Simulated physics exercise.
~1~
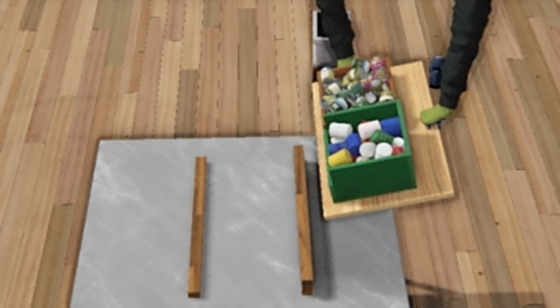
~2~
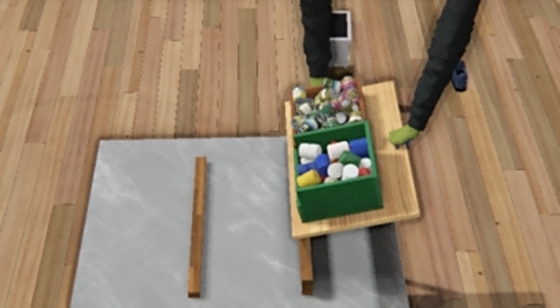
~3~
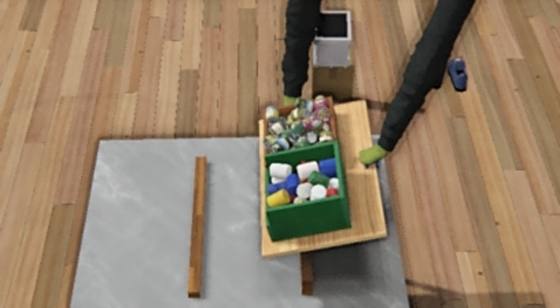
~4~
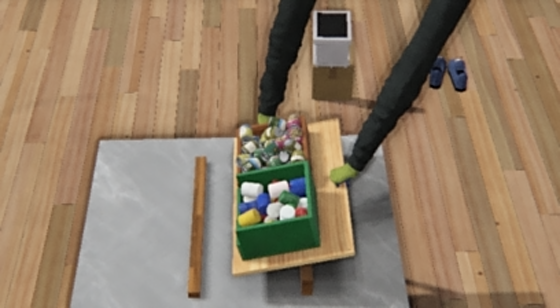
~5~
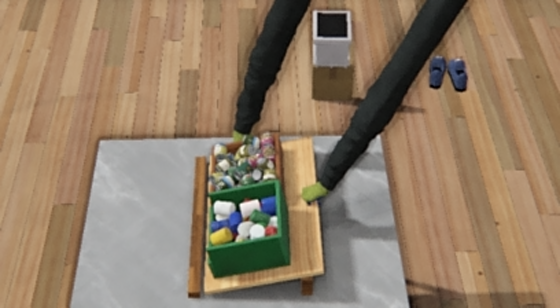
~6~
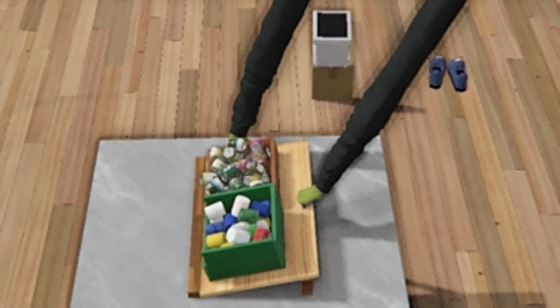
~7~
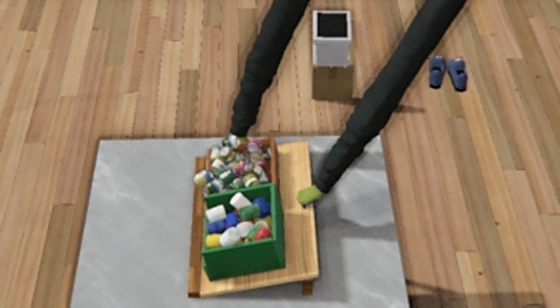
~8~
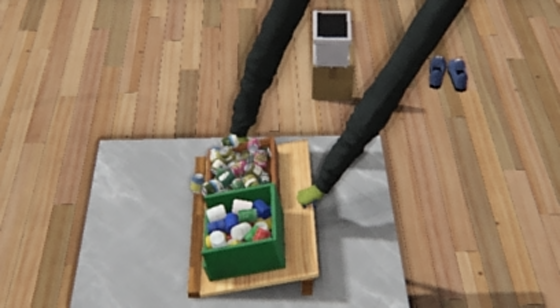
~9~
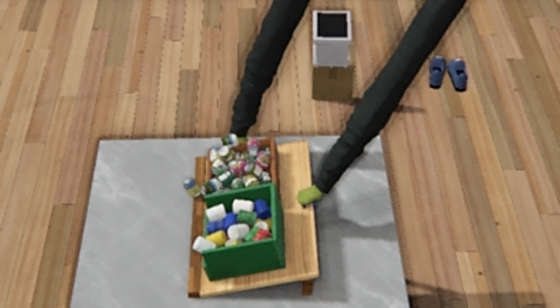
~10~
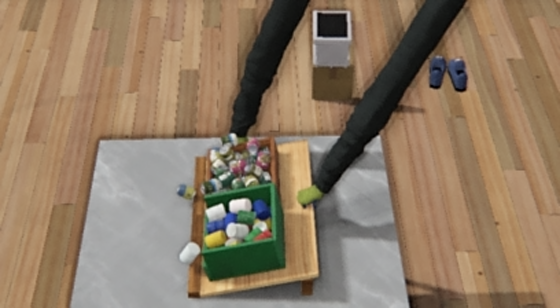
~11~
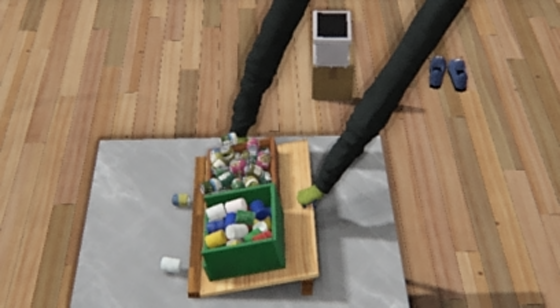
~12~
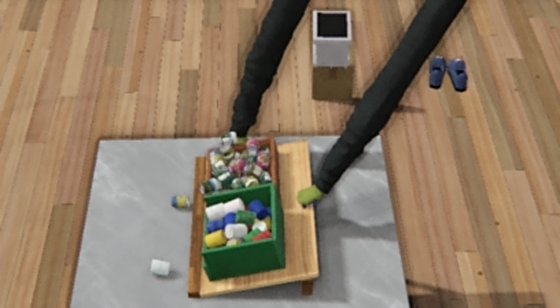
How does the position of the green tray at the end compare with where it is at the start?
At the end the green tray is farther left and lower in view, resting with the board over the wooden strips on the gray table, whereas it starts near the table's upper right corner.
